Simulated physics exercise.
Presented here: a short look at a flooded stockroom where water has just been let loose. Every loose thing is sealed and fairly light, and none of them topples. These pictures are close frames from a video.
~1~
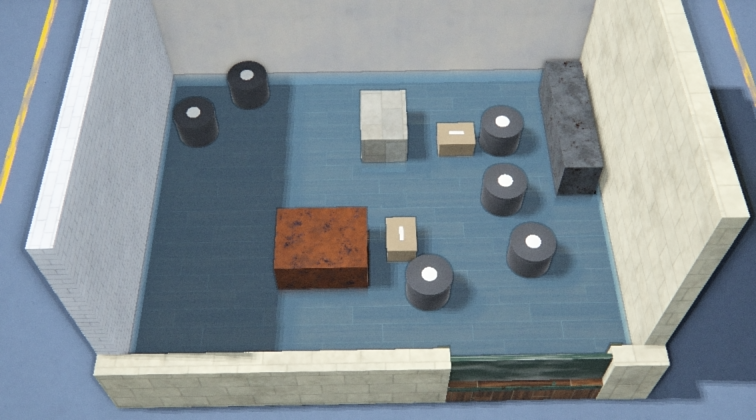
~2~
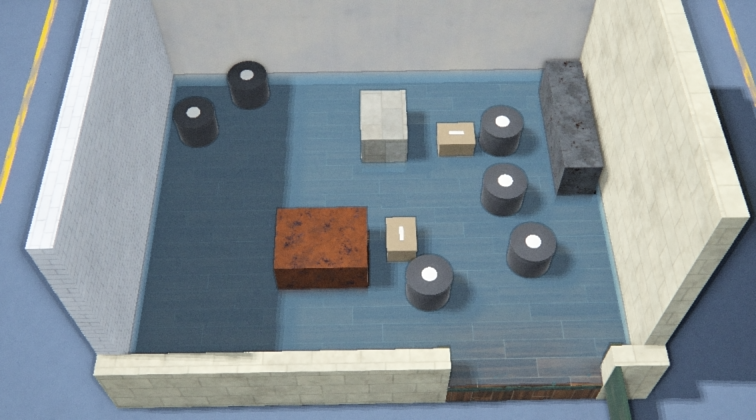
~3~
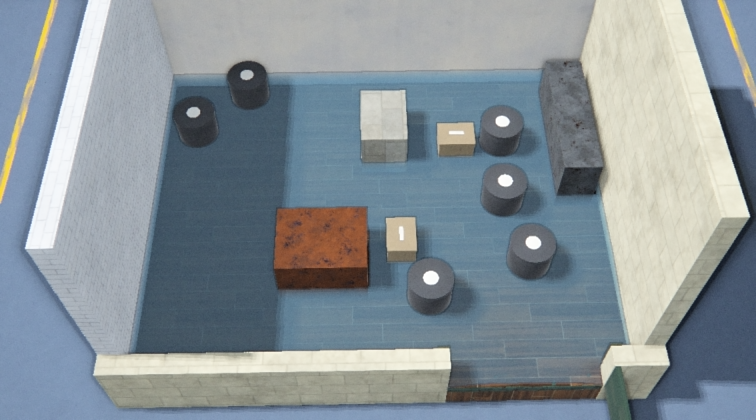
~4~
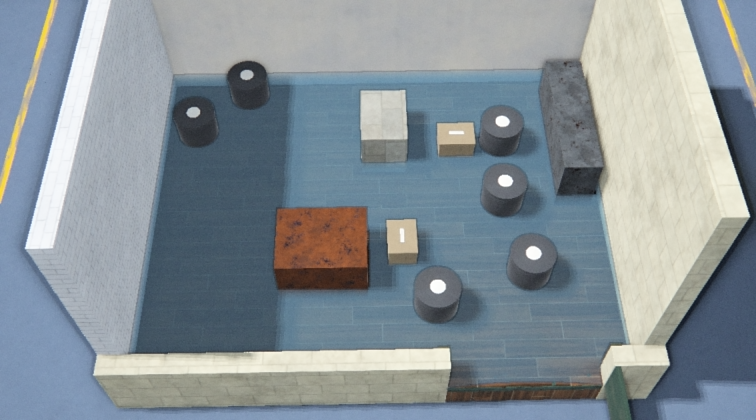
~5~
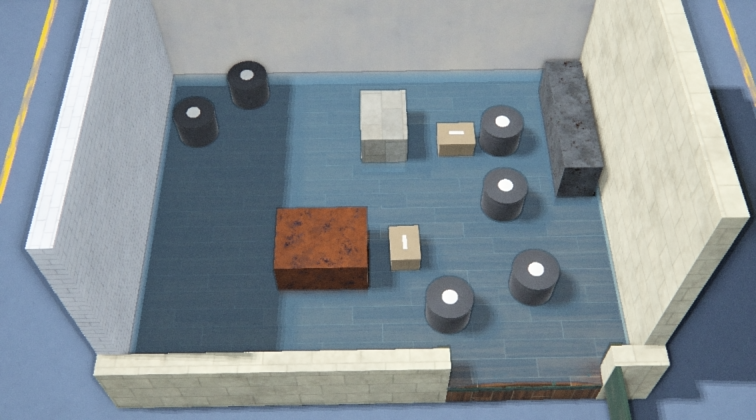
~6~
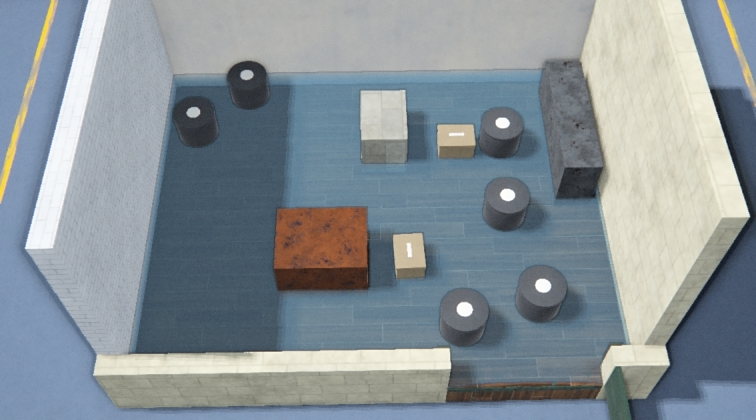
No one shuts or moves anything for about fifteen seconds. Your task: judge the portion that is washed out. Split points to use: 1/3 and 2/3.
2/3 or more.
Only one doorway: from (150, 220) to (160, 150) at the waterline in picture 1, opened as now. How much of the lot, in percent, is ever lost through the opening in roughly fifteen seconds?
About 20 percent.
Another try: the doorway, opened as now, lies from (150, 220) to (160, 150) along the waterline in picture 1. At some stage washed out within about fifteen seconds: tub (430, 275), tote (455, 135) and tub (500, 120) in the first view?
Going through them in turn: Remains behind; remains behind; remains behind.
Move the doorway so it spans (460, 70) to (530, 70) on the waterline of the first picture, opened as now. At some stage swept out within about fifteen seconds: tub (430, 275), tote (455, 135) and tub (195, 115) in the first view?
My answer, each in turn: Not lost, lost, not lost.
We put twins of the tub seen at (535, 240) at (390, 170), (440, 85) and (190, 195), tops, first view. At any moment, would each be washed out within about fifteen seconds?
First one makes it out, second one does not escape, third one does not escape.
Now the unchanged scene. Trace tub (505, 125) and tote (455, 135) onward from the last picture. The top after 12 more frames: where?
Roughly (562, 226) and (515, 228).
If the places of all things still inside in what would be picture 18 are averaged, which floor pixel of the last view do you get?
I'd put it around pixel (383, 187).
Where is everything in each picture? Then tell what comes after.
A tub at (429, 274), afloat; a tub at (533, 242) floats; 0 of 8 have shifted, in the first frame.
A tub at (429, 275), afloat; a tub at (533, 242) floats; 0 of 8 have shifted, in the second frame.
A tub at (431, 278) floats, close to its start; a tub at (533, 243) floats; 0 of 8 have shifted, in the third frame.
A tub at (438, 287) floats, close to its start; a tub at (534, 253), afloat, close to its start; 2 of 8 have shifted, in the fourth frame.
A tub at (450, 297), afloat, close to its start; a tub at (536, 270) floats, close to its start; 3 of 8 have shifted, in the fifth frame.
A tub at (465, 310) floats, a stride from its start; a tub at (543, 286) floats, a stride from its start; 4 of 8 have shifted, in the sixth frame.
A moment on, 1 of 8 are out; 7 afloat.
Next, 4 of 8 are out; 4 afloat.
Later, 5 of 8 are out; 3 afloat.
In the end, 6 of 8 are out; 2 afloat.
